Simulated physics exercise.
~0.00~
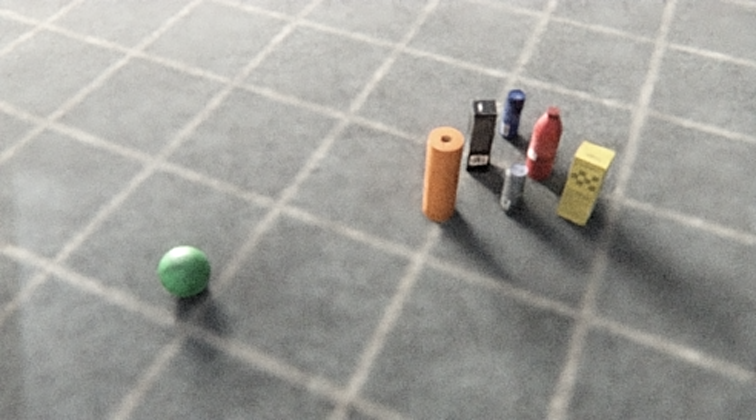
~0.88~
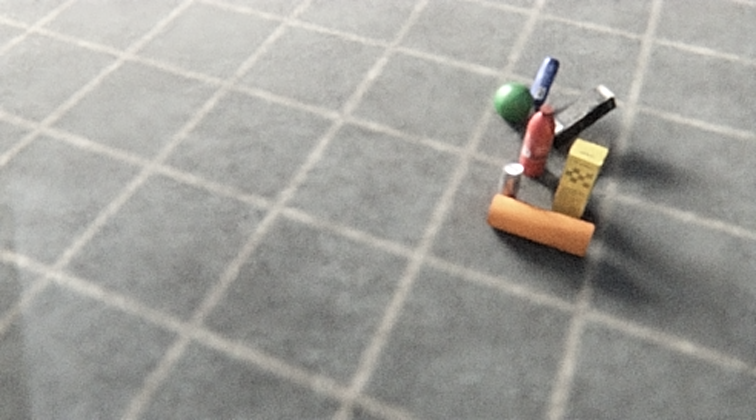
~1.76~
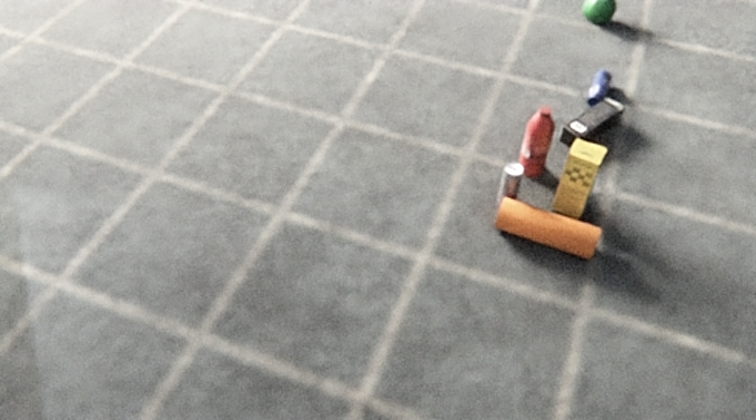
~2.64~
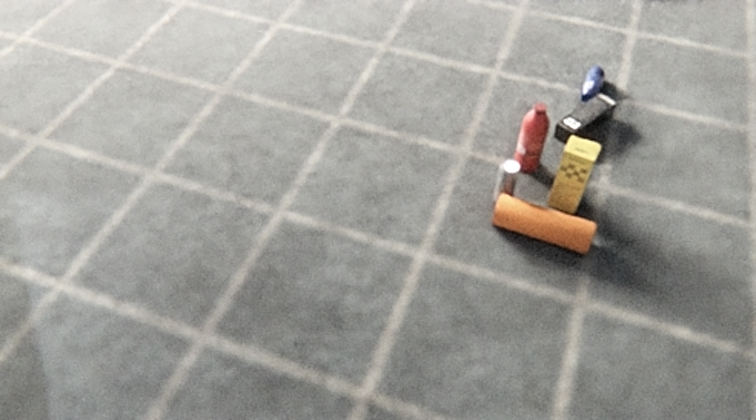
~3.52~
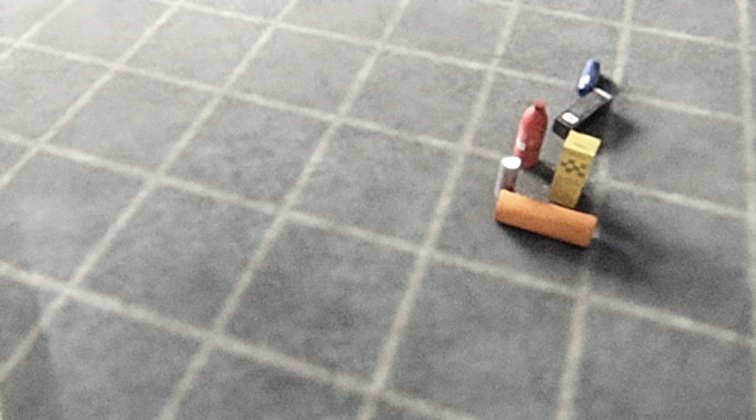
A green ball sits at the left of a grey tiled floor, seen from above at an angle, while a small group stands to the right, made up of an orange roll, a black carton, a blue can, a red bottle, a grey can and a yellow carton. The ball travels right and away into the group. The orange roll and black carton topple, and the blue can tips, then falls too. The ball carries on past them and leaves at the top. The red bottle, grey can and yellow carton remain standing beside the three fallen things.
